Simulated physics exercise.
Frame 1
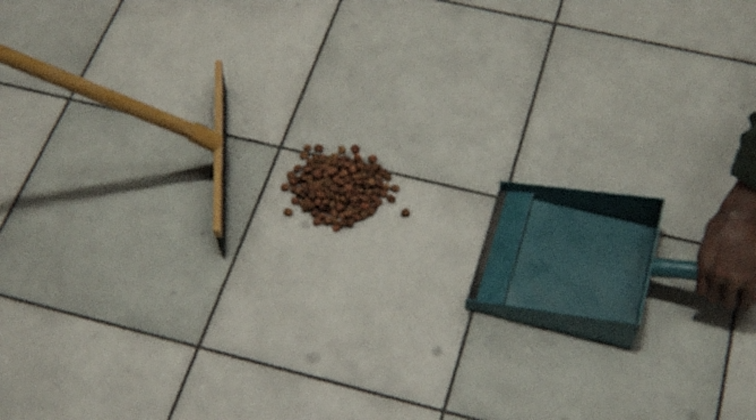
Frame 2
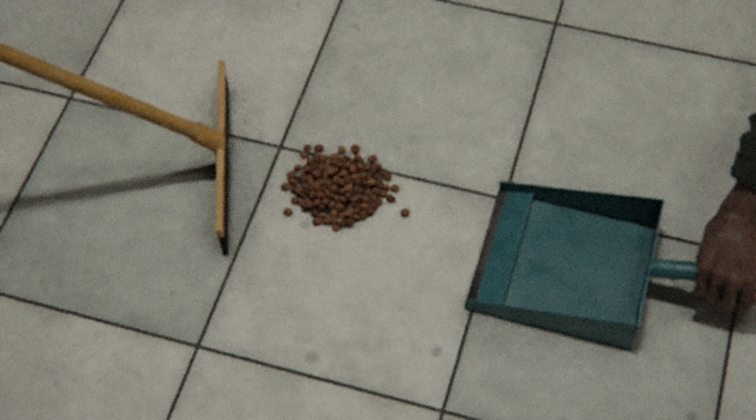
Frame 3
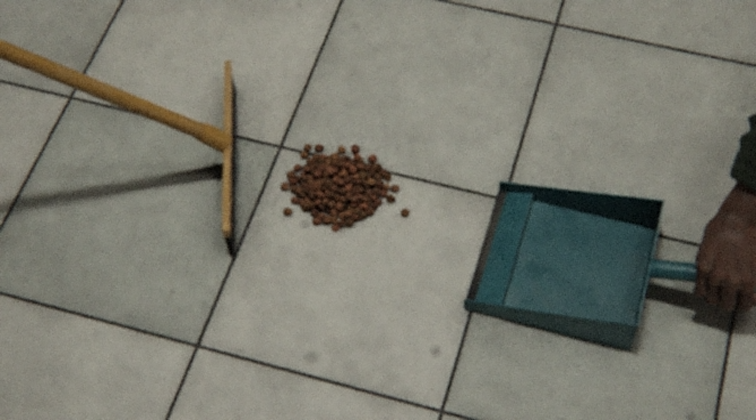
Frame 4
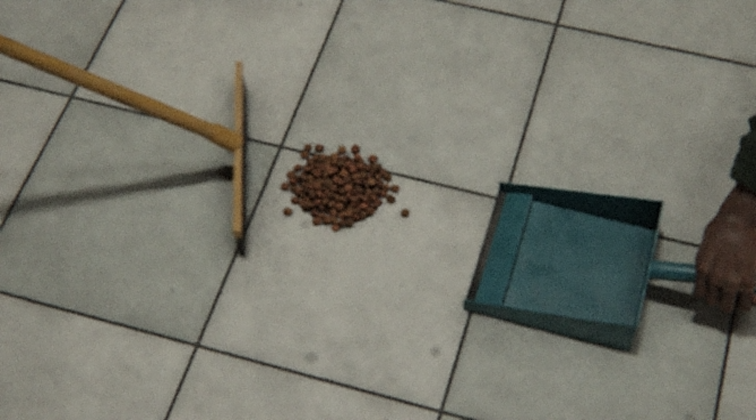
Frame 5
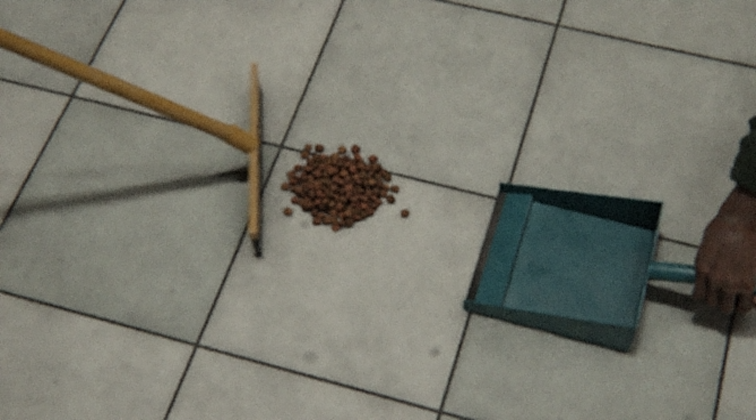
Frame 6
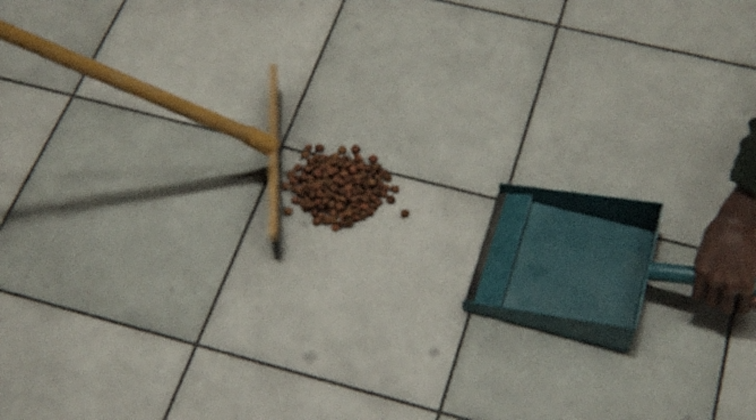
A wooden-handled blade slides slowly to the right across a grey tiled floor, starting a short distance left of a heap of brown kibble. It gradually closes the gap until it is at the heap's left edge, while the heap stays in place and a hand at right holds a teal dustpan still.
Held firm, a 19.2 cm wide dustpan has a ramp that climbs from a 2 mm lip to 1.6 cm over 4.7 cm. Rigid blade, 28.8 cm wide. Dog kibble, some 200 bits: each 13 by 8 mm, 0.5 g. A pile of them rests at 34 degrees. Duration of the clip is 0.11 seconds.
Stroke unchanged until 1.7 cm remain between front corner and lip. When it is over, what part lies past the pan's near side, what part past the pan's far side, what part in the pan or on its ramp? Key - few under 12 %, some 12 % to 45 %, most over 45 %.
Past the pan's near side: Few. Past the pan's far side: Most. In the pan or on its ramp: Some.
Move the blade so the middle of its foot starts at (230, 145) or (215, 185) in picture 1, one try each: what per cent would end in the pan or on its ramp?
About 25 and 20 per cent.
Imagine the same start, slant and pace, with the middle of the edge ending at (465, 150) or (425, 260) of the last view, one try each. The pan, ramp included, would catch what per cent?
Close to 25 and 20 in a hundred, in that order.
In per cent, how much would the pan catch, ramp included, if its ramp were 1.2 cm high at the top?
Near 30 per cent, then.
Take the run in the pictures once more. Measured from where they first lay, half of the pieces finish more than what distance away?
That distance is around 24 cm.
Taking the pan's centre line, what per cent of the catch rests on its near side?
Around 10 in a hundred.
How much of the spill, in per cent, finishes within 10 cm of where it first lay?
The figure is some 0 percent.
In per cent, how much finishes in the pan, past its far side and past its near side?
Tally in %: Near side 0; far side 50; pan 25.
Then, 0.12 s after the last picture, middle of the blade 17 cm from the lip; 0 % over the lip, far side 20 %, near side 0 %.
Then, 0.20 s after the last picture, middle of the blade 9 cm from the lip; 0 % over the lip, far side 40 %, near side 0 %.
Then, 0.41 s after the last picture, middle of the blade 7 cm from the lip; 25 % over the lip, far side 50 %, near side 0 %.
In the end, near side 0 %, far side 50 %, pan 25 %, in front of the lip or behind the blade 25 %.
